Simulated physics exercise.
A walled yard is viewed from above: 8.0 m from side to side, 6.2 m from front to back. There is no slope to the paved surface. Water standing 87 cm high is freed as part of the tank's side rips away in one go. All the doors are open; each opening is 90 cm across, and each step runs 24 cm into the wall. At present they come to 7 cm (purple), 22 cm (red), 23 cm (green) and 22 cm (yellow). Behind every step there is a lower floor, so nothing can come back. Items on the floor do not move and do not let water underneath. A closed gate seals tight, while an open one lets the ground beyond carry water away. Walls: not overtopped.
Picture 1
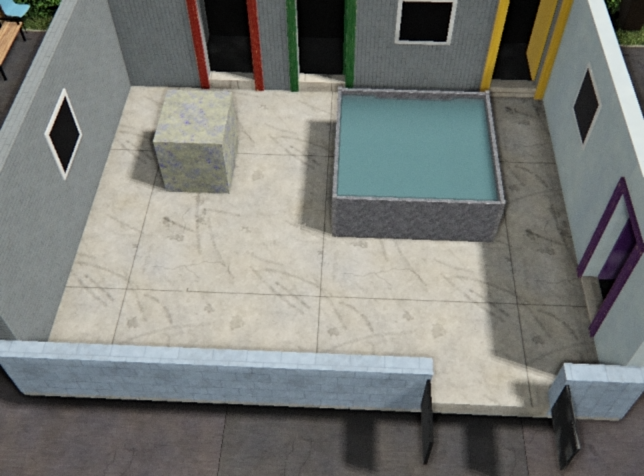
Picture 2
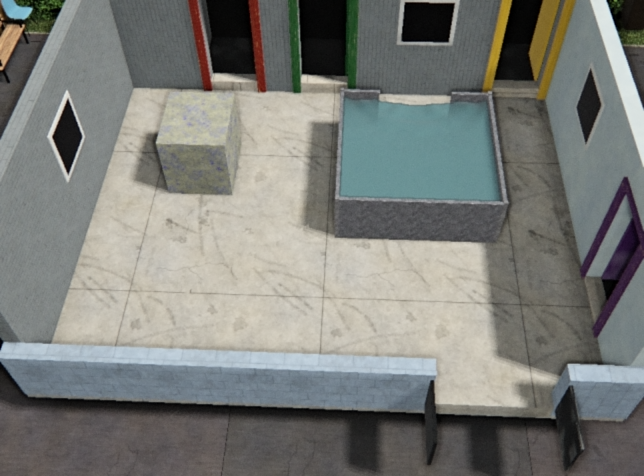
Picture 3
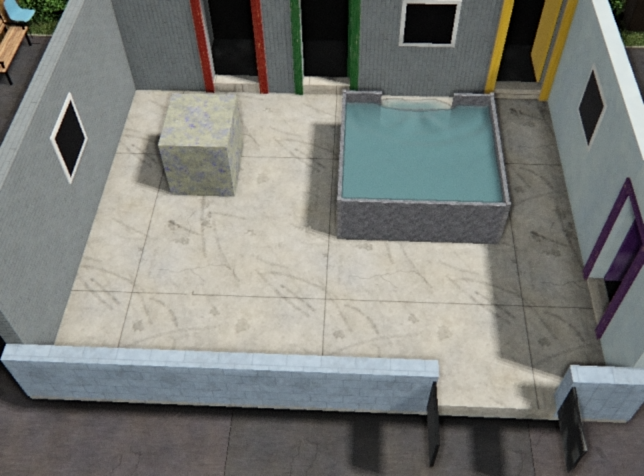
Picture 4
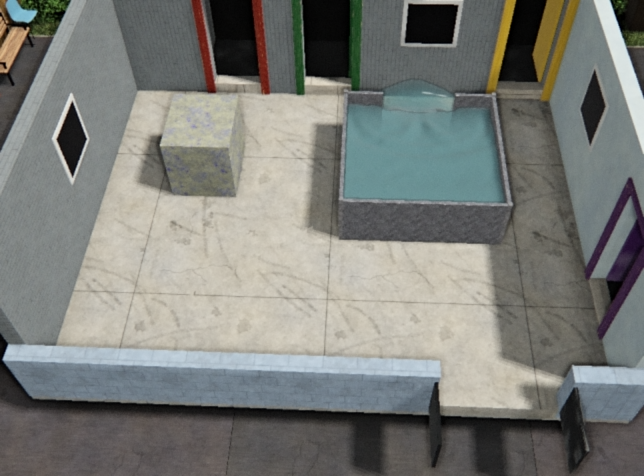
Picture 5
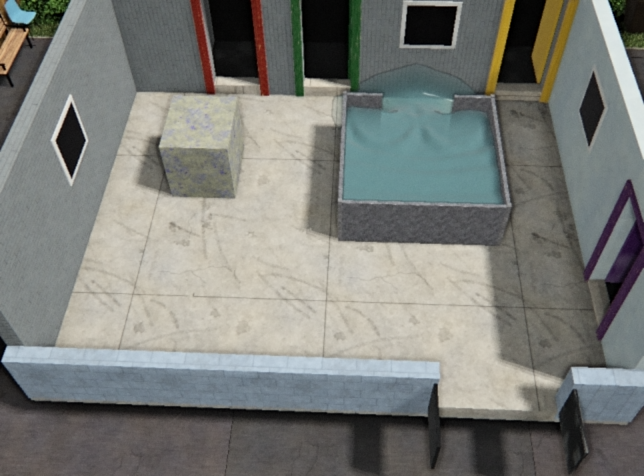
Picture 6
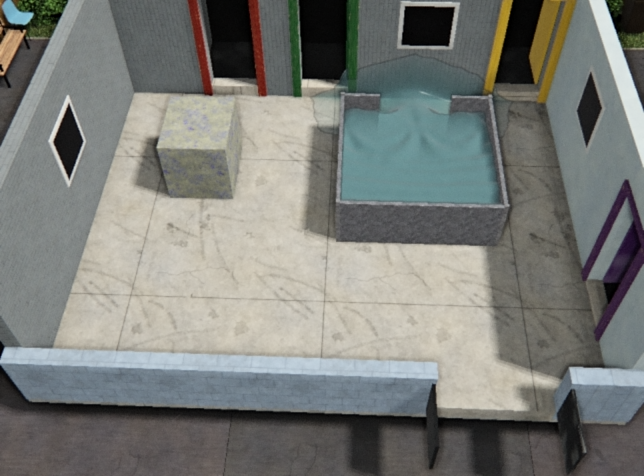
The clip shows a walled yard with a stone block and a full water tank; part of the tank's far side opens, and water pours through the gap and spreads behind it while the surface inside ripples and lowers slightly.
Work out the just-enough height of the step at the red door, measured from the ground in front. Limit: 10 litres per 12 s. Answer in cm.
It works out at roughly 13 cm.
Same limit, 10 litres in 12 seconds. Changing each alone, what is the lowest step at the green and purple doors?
About 19 cm at green and 10.0 cm at purple.
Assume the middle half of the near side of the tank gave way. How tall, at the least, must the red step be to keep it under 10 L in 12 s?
Then it needs around 6.0 cm.
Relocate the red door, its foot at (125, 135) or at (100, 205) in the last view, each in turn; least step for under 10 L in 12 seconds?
Minimums: About 36 cm and 7.0 cm.
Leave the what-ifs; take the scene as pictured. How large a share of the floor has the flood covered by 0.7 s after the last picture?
About 20 per cent.
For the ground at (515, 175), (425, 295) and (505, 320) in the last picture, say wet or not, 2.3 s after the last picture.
Listed order - soaked through, unwetted, soaked through.
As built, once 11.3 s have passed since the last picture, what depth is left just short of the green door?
Some 5.5 cm.
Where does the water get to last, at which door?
The purple one.
Then, 0.7 s after the last picture water covers 20 % of the floor, deepest (70 cm) near (411, 101); 4 cm at the red door, 0 litres in over its 22 cm step.
Then, 2.3 s after the last picture water covers 55 % of the floor, deepest (44 cm) near (542, 103); 7 cm at the red door, 0 litres in over its 22 cm step.
Then, 11.3 s after the last picture water covers 100 % of the floor, deepest (18 cm) near (607, 397); 10 cm at the red door, 0 litres in over its 22 cm step.
At the red door as built, the water peaked near 15 cm, 7.7 s after the last picture.
Run again over the same 12 s with other heights there, 16 litres in over 12 cm, 6 litres over 14 cm. The limit of 10 litres is kept from about 13 cm up.
